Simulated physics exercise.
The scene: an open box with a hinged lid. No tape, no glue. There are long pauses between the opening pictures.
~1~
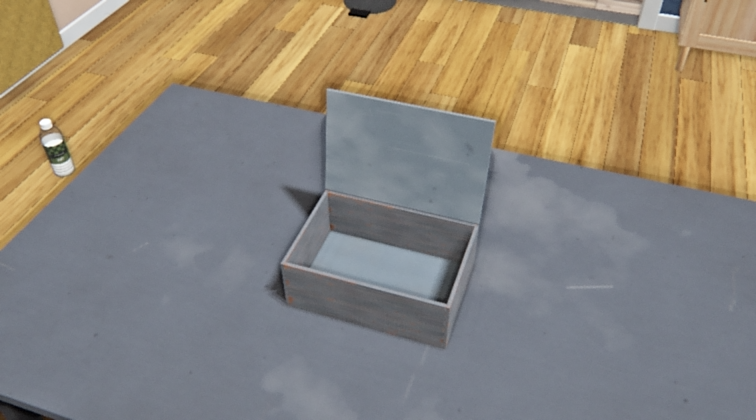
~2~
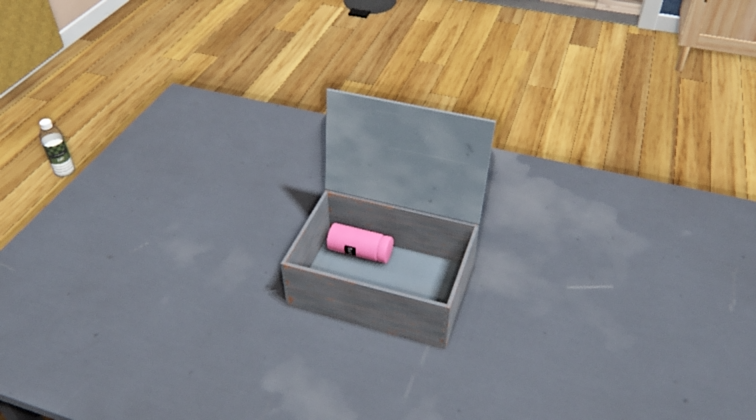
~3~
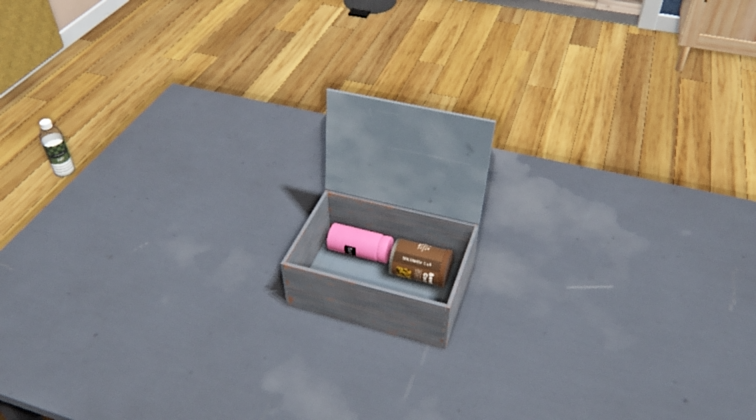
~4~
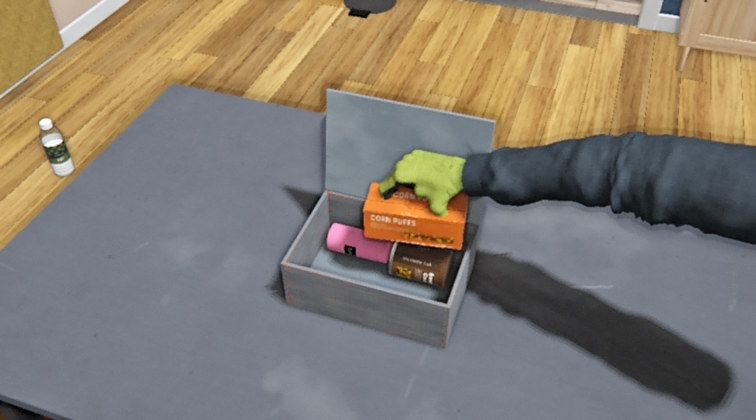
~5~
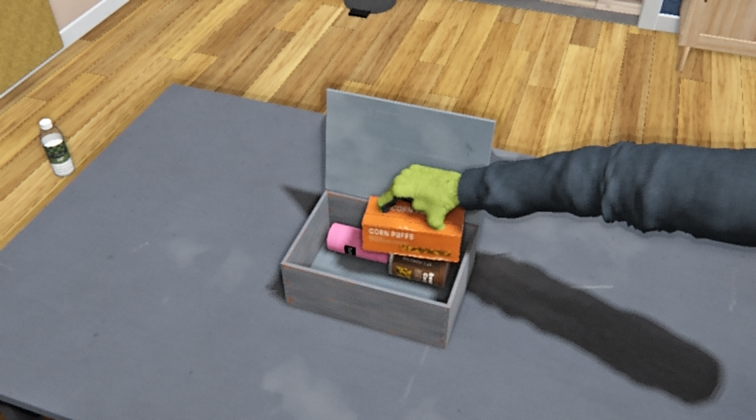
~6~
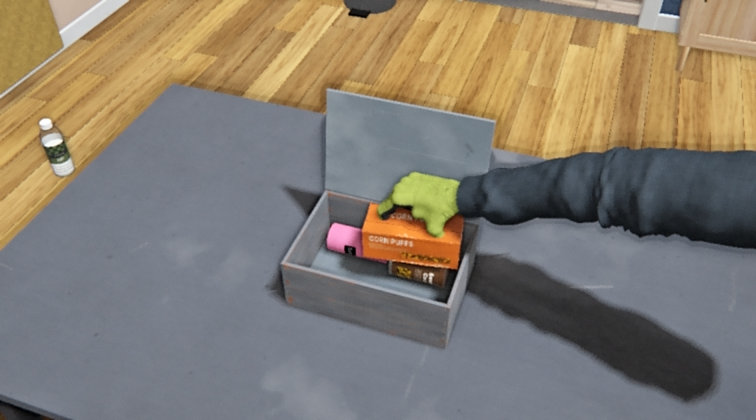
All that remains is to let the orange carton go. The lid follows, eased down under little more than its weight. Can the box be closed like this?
In the end the lid closes.
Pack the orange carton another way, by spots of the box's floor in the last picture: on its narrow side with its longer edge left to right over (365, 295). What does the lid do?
Then it shuts flat.
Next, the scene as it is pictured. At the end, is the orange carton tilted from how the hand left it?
It tips.
Then, 0.60 s past the last view, orange carton on its side near (401, 300); brown tin displaced a little.
Then, 1.60 s past the last view, lid 57° above the rim; orange carton on its side near (401, 300).
Then, 1.90 s past the last view, lid 16° above the rim; orange carton on its side near (401, 300).
Finally, lid shut; down or leaning hard in the box, orange carton; the other 2 still in place. Final places as the last picture's camera would see them, orange carton near (401, 300).
